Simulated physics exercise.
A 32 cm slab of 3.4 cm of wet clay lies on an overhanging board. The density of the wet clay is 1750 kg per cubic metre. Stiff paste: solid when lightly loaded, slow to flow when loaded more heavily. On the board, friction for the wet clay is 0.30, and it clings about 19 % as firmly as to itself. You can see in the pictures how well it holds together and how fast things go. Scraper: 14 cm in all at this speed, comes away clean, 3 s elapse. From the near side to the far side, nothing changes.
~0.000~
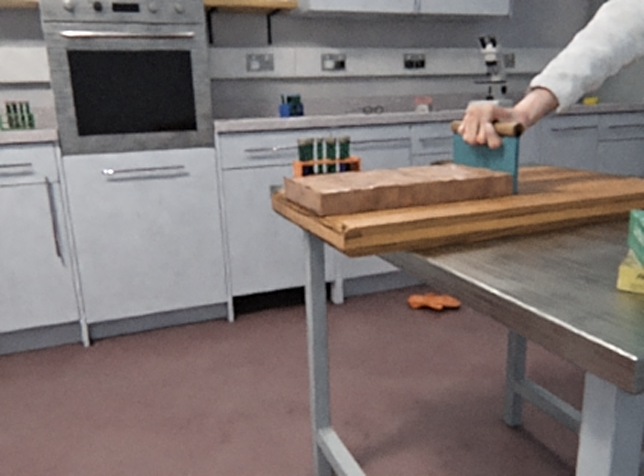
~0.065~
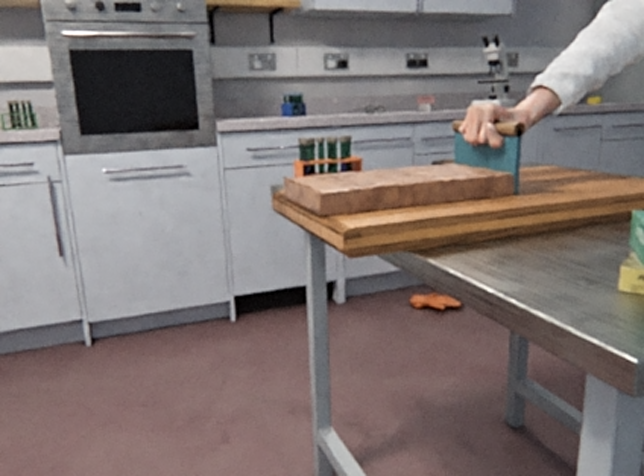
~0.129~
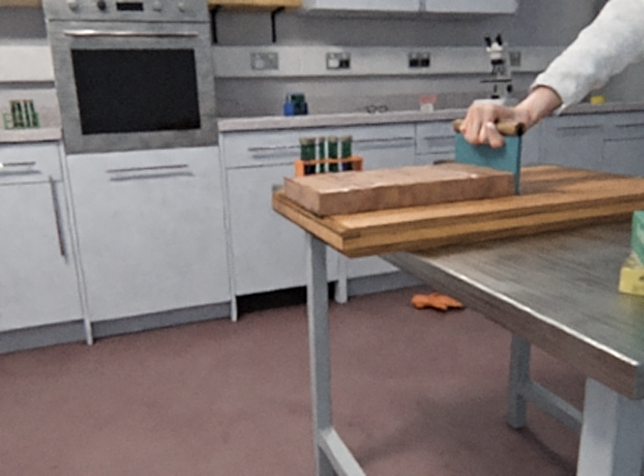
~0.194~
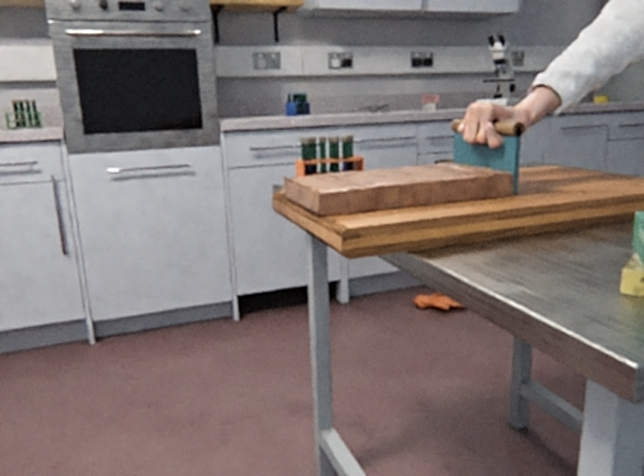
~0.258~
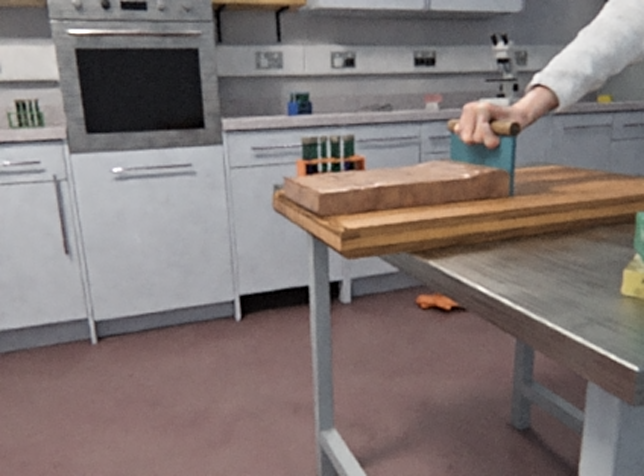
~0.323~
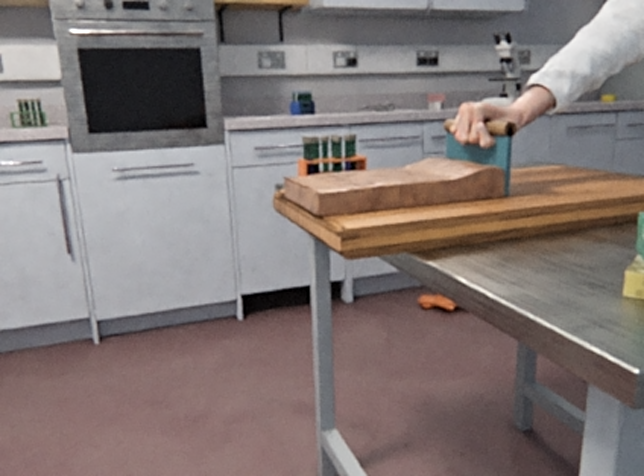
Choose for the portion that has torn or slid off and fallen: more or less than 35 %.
Choice: Less.
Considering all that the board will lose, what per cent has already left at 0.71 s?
I'd put it near 50 per cent.
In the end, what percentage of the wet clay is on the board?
Around 70 per cent stays on the board.
By 0.71 s, 87 % lies on the board and 0 % has fallen.
By 1.17 s, 72 % lies on the board and 25 % has fallen.
By 1.63 s, 72 % lies on the board and 25 % has fallen.
By 2.10 s, 72 % lies on the board and 25 % has fallen.
By 4.09 s, at the end, 72 % lies on the board and 25 % has fallen.
